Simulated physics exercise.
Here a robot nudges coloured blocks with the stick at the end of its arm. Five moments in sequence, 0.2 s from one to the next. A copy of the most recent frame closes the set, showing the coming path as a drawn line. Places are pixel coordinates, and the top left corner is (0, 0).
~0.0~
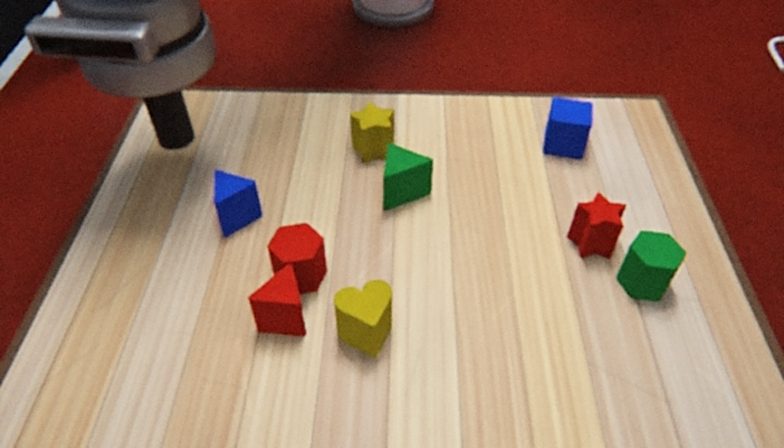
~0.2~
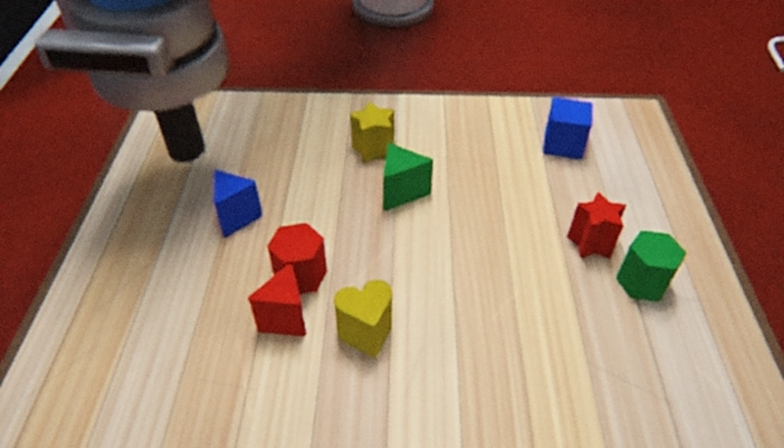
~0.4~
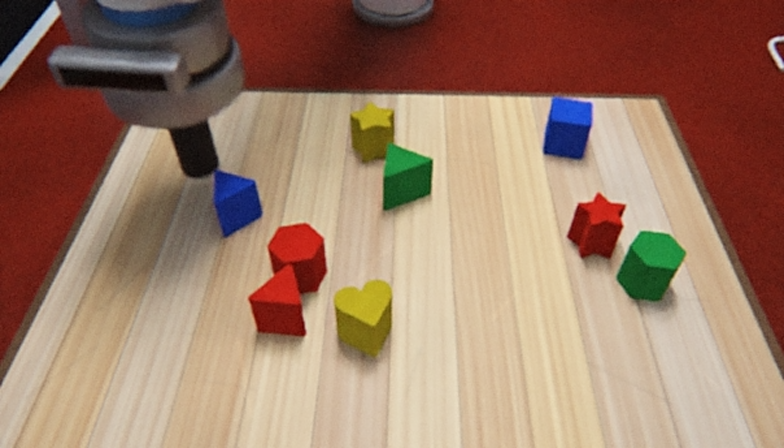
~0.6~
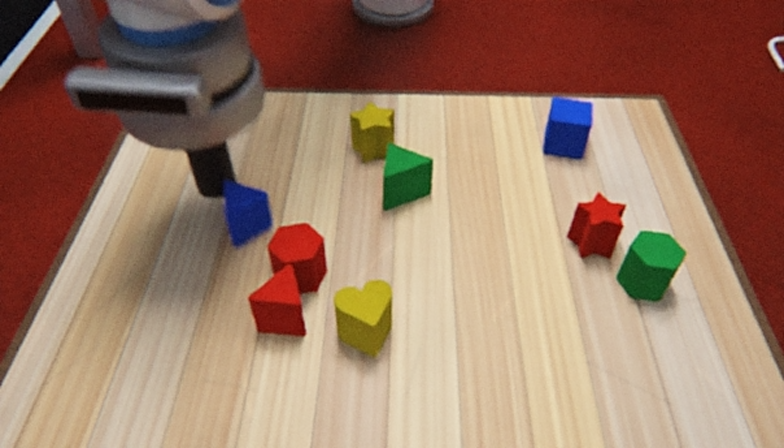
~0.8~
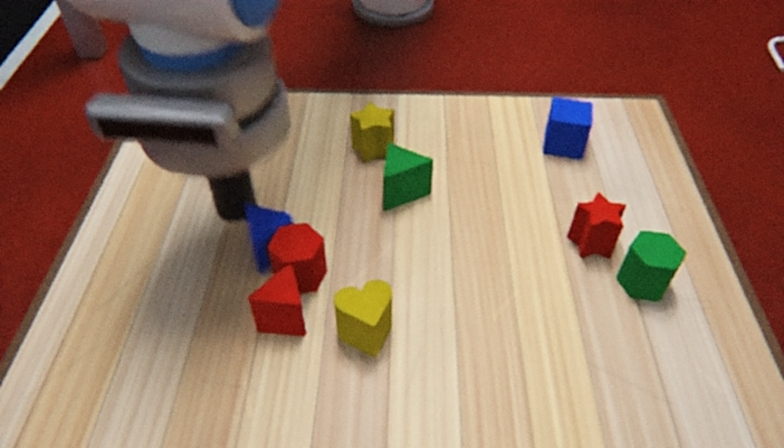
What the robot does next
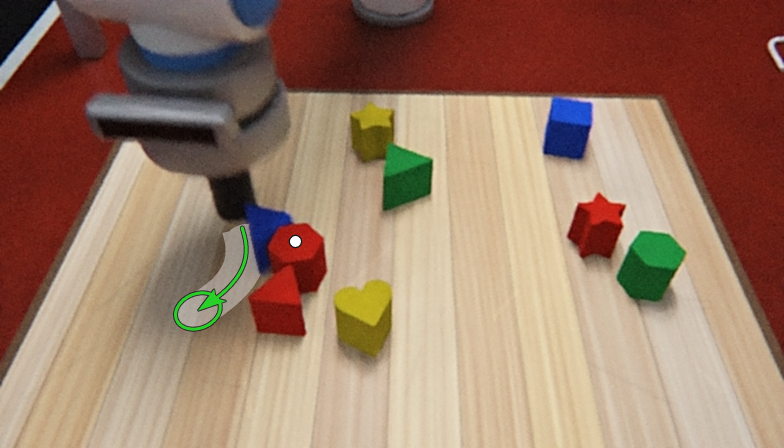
A grey robot arm with a dark stick at its tip hangs over the upper left of a pale wooden board on red cloth, seen from above at an angle by a still camera. Red, blue, green and yellow blocks sit scattered across the board. The stick moves down and right, meets the blue triangular block and pushes it a short way beside the red hexagon.
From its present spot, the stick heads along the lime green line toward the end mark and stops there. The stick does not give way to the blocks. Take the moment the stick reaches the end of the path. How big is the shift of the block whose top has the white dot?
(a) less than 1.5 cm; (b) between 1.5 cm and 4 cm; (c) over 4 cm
Answer: B.
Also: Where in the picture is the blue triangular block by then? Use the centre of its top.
My best guess is (272, 253).
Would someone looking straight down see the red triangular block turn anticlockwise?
Short answer: No.
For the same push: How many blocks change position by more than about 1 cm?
When the path ends, I think you'll find two blocks out of place by more than 1 cm.
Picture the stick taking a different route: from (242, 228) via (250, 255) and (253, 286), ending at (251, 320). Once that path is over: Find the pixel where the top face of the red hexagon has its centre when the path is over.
It is at (338, 259).
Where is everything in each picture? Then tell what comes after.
The first picture shows stick's lower end at (177, 139); blue triangular block at (229, 184); red triangular block at (279, 288); red hexagon at (295, 241).
The second picture shows stick at (187, 151); blocks still.
The third picture shows stick at (201, 167); blocks still.
The fourth picture shows stick at (217, 186); blue triangular block at (239, 195).
The fifth picture shows stick at (237, 209); blue triangular block at (263, 219); red triangular block at (279, 288); red hexagon at (295, 241).
Drawn move, from (242, 228) through (246, 255) and (231, 285) to (198, 311); the dot is on the red hexagon.
The first path, step by step. One third of the way, stick at (241, 237); blue triangular block at (278, 240), turned 30° anticlockwise; red triangular block at (283, 292), turned 25° clockwise; red hexagon at (316, 251).
Two thirds of the way, stick at (225, 267); blue triangular block at (272, 253), turned 60° anticlockwise; red triangular block at (283, 292), turned 25° clockwise; red hexagon at (320, 254), turned 20° anticlockwise.
At the end, stick at (191, 292); blue triangular block at (272, 253), turned 60° anticlockwise; red triangular block at (283, 292), turned 25° clockwise; red hexagon at (320, 254), turned 20° anticlockwise.
